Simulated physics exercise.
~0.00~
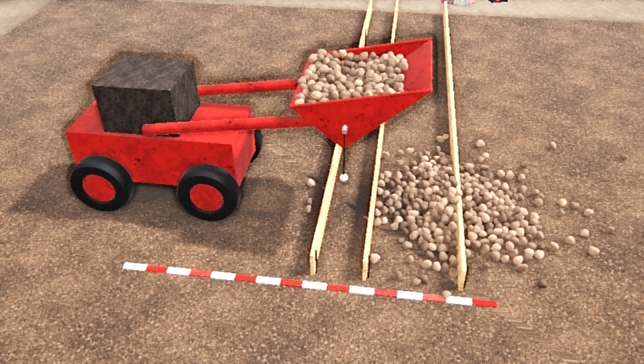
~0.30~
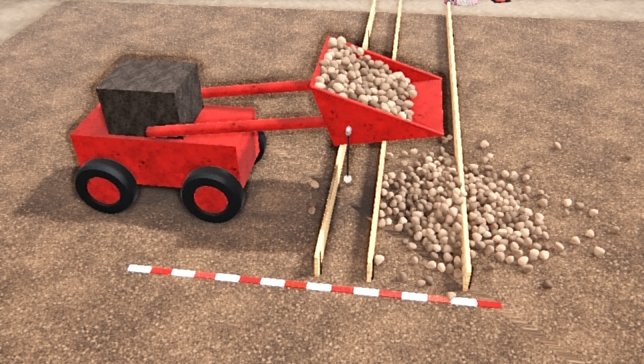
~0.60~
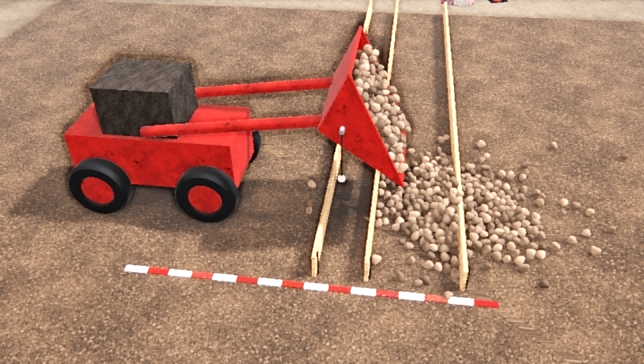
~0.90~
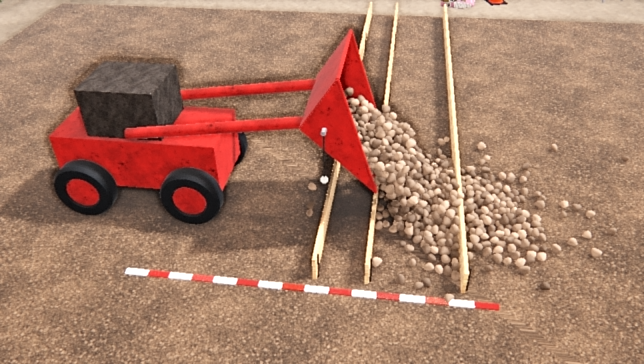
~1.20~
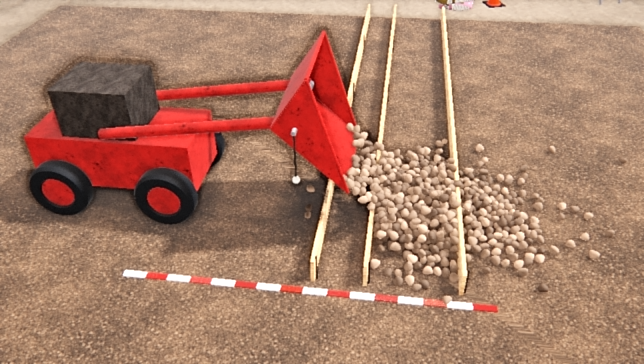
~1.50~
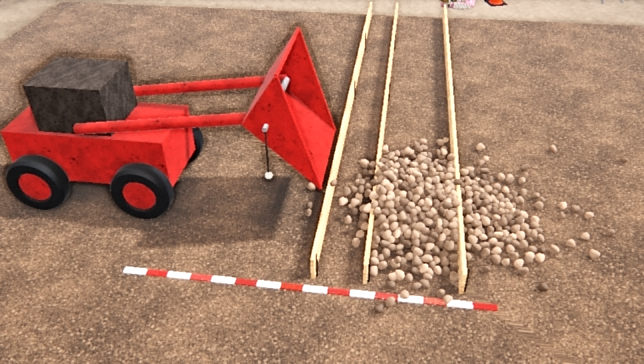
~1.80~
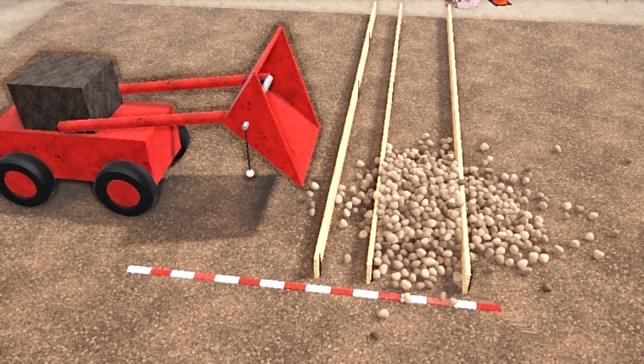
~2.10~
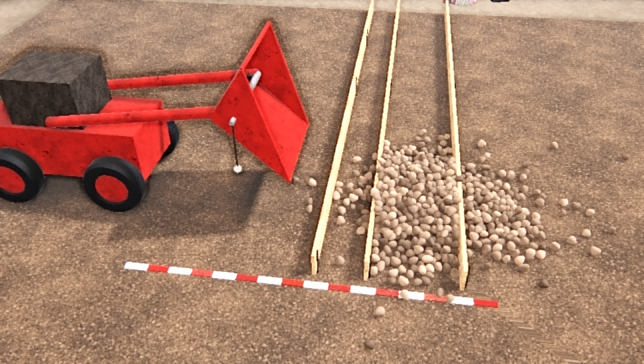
A small red loader tipped its raised bucket of rounded stones onto a pile already lying among three wooden boards, then backed away to the left as they poured out, leaving its bucket empty and a bigger heap spread mostly around the right-hand board.
